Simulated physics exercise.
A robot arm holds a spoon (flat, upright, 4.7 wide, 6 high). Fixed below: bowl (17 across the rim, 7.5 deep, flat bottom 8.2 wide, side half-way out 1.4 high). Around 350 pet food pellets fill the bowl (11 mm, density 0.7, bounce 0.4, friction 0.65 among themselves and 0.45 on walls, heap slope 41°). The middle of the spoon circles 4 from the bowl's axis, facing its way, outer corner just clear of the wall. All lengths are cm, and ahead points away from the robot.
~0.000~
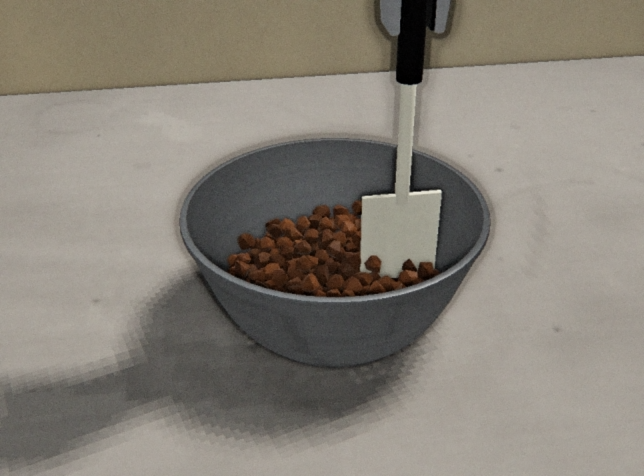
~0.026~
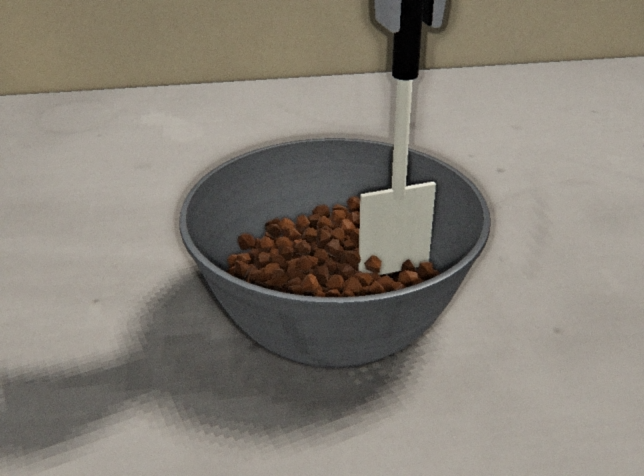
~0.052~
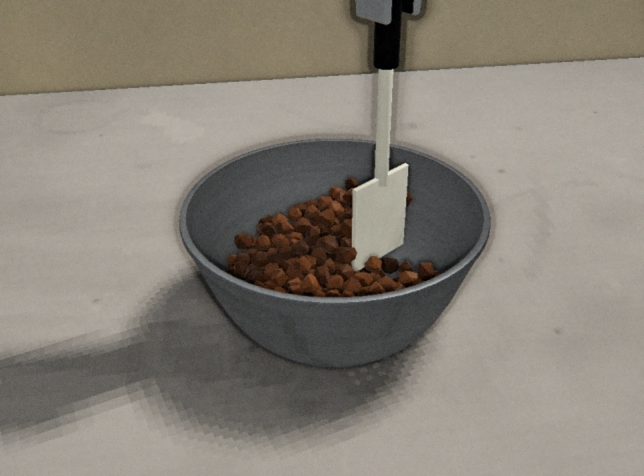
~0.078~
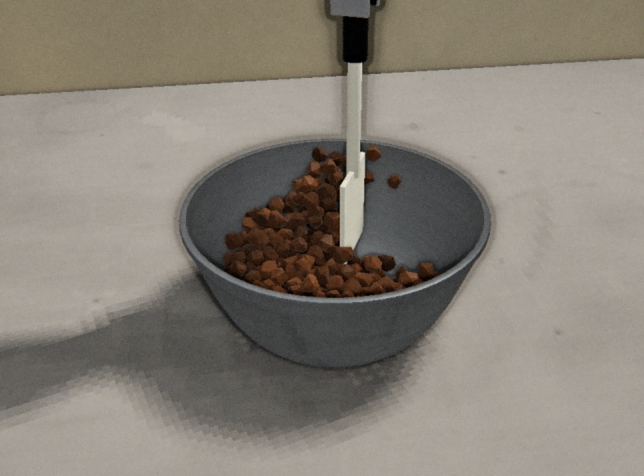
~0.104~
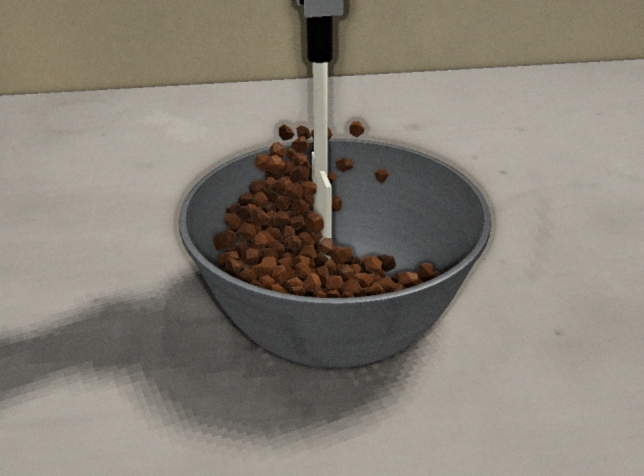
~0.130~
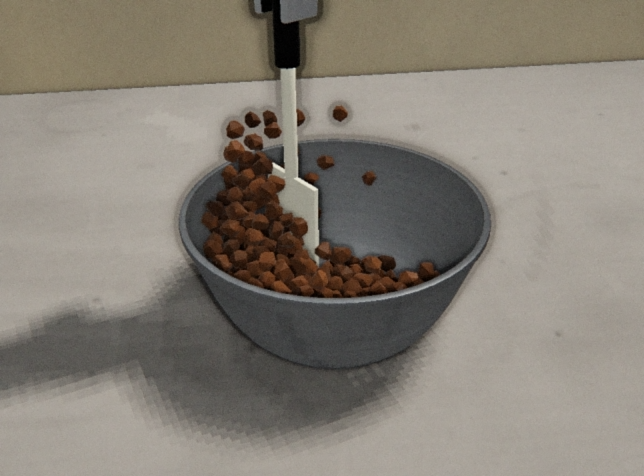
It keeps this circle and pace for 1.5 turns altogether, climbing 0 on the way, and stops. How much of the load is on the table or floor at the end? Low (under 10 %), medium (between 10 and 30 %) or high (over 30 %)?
A high share, over 30 %, ends on the table or floor.
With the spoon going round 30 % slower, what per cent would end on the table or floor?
In that case some 30 per cent.
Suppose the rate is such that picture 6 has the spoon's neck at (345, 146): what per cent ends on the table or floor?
Some 20 per cent.
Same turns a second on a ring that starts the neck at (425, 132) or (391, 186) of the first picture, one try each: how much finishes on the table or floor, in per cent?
Some 0 and 25 per cent.
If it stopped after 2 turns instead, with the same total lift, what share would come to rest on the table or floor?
Then about 50 per cent.
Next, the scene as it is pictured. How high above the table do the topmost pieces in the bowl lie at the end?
Roughly 7.0 cm.
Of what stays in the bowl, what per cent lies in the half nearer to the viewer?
Roughly 70 per cent.
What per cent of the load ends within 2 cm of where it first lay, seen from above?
About 5 per cent.
After 0.27 s, 281° round, highest piece 12 above the table; 296 in the bowl, 4 on the table or floor, 49 in flight or on the tool.
After 0.41 s, 79° round, highest piece 11 above the table; 243 in the bowl, 64 on the table or floor, 42 in flight or on the tool.
After 0.68 s, 180° round, highest piece 8 above the table; 205 in the bowl, 143 on the table or floor, 1 in flight or on the tool.
After 1.38 s, 180° round, highest piece 7 above the table; 205 in the bowl, 144 on the table or floor.
In the end, 205 in the bowl, 144 on the table or floor. That is 41 % on the table or floor.
